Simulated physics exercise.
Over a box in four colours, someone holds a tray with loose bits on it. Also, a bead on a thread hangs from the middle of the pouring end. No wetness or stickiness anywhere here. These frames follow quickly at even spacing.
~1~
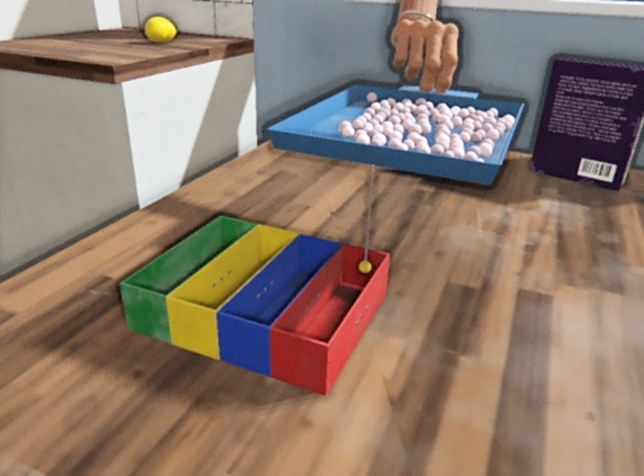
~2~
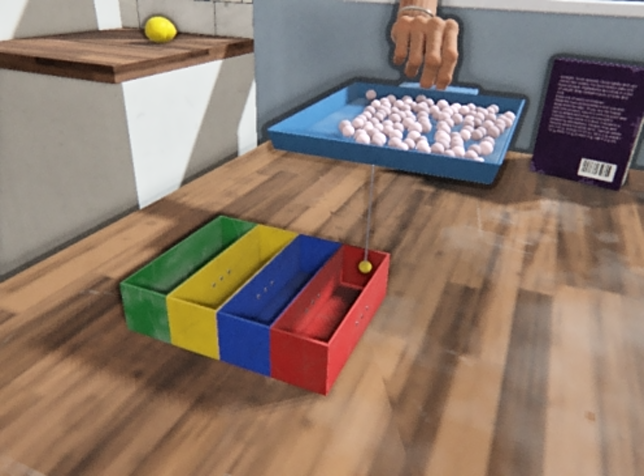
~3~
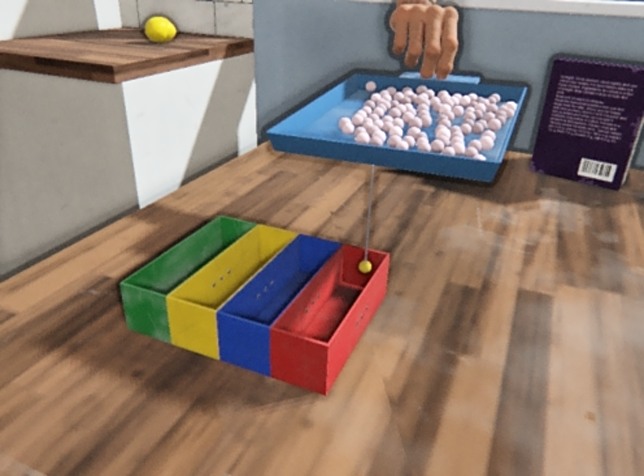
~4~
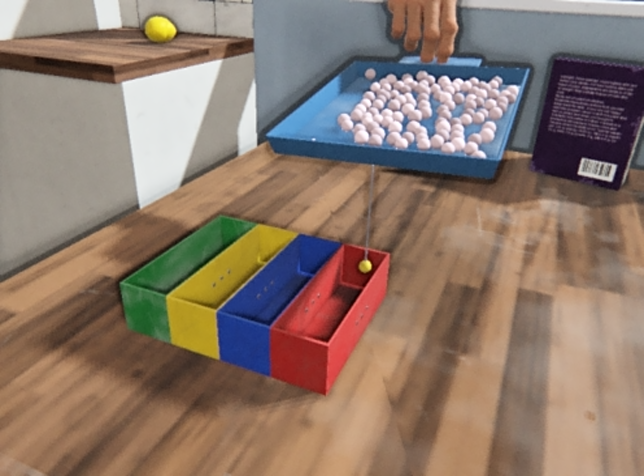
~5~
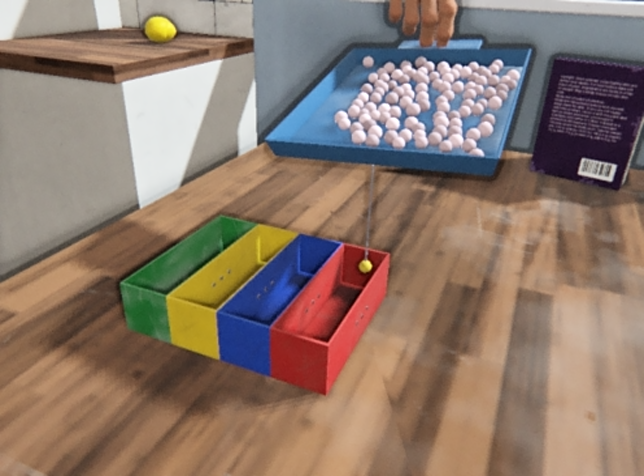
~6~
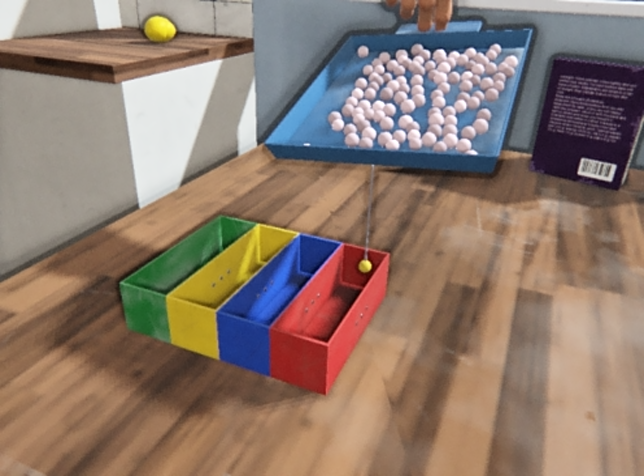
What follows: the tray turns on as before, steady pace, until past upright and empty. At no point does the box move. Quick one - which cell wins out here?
The blue one wins out.
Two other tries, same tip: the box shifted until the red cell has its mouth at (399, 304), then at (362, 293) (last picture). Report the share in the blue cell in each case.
Roughly 20% on the first try and 30% on the second.
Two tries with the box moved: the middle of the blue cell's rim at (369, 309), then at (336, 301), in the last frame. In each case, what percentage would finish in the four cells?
Close to 90 in a hundred, followed by close to 100 in a hundred.
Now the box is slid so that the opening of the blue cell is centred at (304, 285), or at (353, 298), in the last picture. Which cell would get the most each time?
So the first one goes to the yellow cell and the second to the green one.
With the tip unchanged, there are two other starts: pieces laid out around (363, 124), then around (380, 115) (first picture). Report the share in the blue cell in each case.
You'd get near 50 percent first and near 50 percent after that.
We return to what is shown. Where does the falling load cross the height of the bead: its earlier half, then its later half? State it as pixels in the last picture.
It passes near (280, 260) first and then near (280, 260).
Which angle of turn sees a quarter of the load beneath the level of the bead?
Somewhere near 85 degrees, I'd say.
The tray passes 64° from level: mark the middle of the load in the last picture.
I'd put the middle of the pieces at roughly (336, 138).
Soon after the last picture, tray tipped steeply; most on the tray; a small part in the blue cell; a small part in the yellow cell; a stray few in the red cell; a small part falling or outside the box.
A little later, tray tipped past a quarter turn; a stray few on the tray; about a third in the blue cell; about a quarter in the yellow cell; about a quarter in the red cell; a stray few in the green cell; a small part falling or outside the box.
Later still, tray tipped past a quarter turn; about half in the blue cell; about a quarter in the yellow cell; about a quarter in the red cell; a small part in the green cell; a small part falling or outside the box.
By the end, tray tipped past a quarter turn; about half in the blue cell; about a quarter in the yellow cell; about a quarter in the red cell; a small part in the green cell; a small part outside the box.
